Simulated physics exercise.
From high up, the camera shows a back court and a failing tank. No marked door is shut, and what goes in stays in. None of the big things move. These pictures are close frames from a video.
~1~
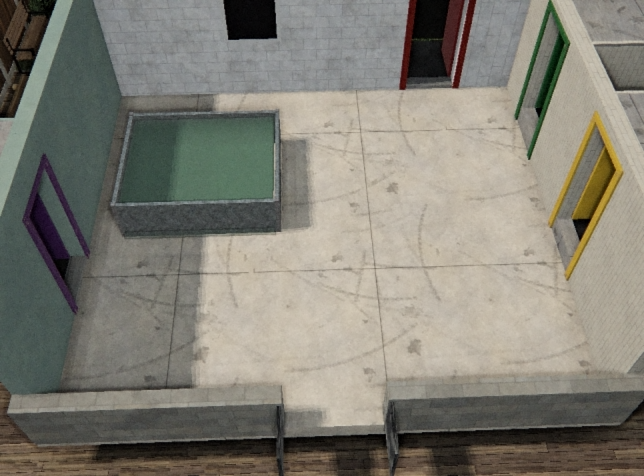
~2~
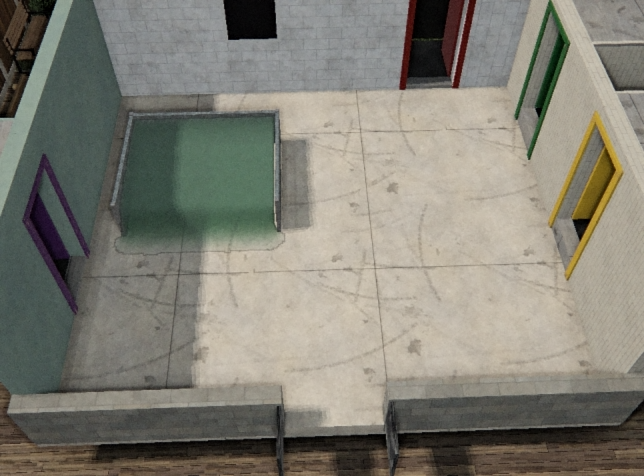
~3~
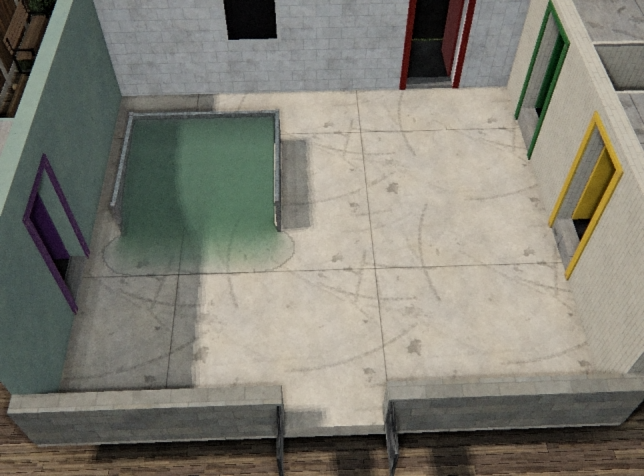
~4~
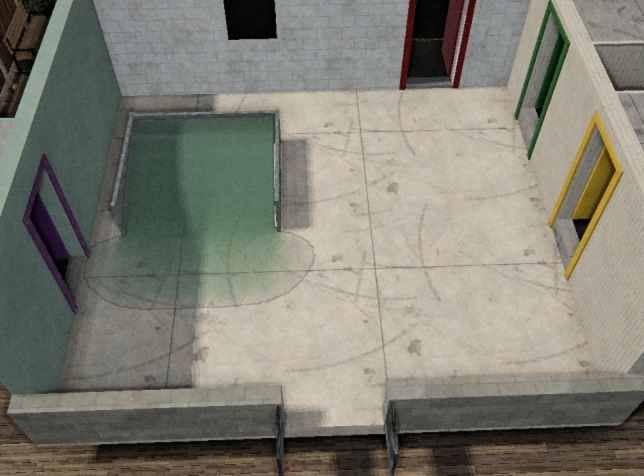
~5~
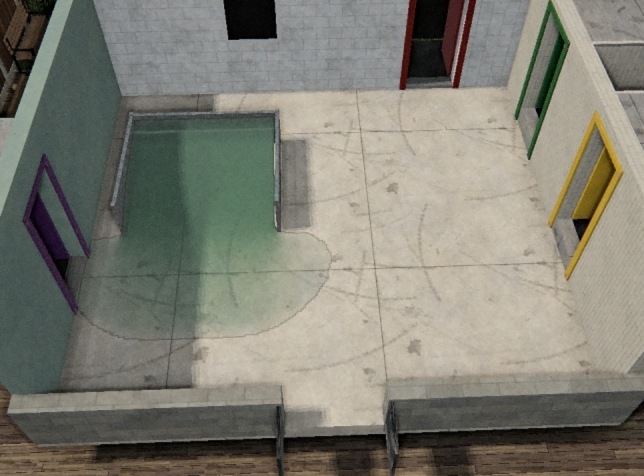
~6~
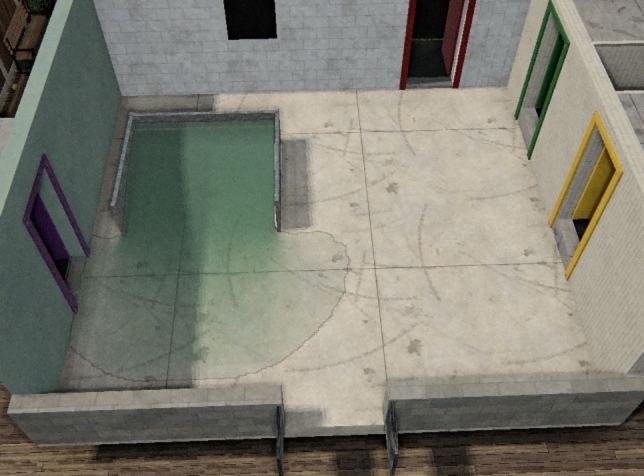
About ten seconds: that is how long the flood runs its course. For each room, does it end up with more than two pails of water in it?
Result: The purple door exceeds the allowance there; the green door keeps inside the allowance there; the red door keeps inside the allowance there; the yellow door keeps inside the allowance there.
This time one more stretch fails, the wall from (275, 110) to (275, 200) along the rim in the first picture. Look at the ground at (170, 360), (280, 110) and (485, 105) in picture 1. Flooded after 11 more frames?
Point by point: Untouched, untouched and swamped.
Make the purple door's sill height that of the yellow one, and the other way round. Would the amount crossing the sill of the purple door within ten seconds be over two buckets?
Answer in a nutshell: The purple door falls below the limit.
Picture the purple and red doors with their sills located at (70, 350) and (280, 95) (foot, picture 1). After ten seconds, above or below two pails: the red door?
Result for red: It ends up below.
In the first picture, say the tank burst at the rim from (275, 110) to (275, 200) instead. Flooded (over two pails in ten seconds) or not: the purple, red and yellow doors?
The purple one remains below, the red one exceeds the limit, and the yellow one remains below.
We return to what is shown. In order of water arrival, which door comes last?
Looks like the red one.
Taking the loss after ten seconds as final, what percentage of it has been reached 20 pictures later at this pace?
I'd estimate close to 50 per cent.
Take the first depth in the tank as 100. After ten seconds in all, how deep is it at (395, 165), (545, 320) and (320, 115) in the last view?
Respectively 4, 12 and 8 per cent.
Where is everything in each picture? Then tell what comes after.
In the first frame, the open tank at (201, 159) is whole and still.
In the second frame, water pours out at (200, 221) and has run to (119, 240).
In the third frame, water pours out at (200, 223) and has run to (109, 252).
In the fourth frame, the front is at (86, 265), out from the gap at (201, 224).
In the fifth frame, the front is at (79, 302), out from the gap at (201, 225).
In the sixth frame, water pours out at (201, 225) and has run to (121, 371).
A moment on, water covers 30 % of the floor; the purple door under two buckets in, the green door not reached, the red door not reached, the yellow door not reached.
Next, water covers 35 % of the floor; the purple door under two buckets in, the green door not reached, the red door not reached, the yellow door not reached.
Then, water covers 40 % of the floor; the purple door over two buckets in, the green door not reached, the red door not reached, the yellow door not reached.
Later, water covers 70 % of the floor; the purple door far over two buckets in, the green door wet at the sill, nothing in, the red door not reached, the yellow door wet at the sill, nothing in.
In the end, water covers 90 % of the floor; the purple door far over two buckets in, the green door wet at the sill, nothing in, the red door wet at the sill, nothing in, the yellow door wet at the sill, nothing in.
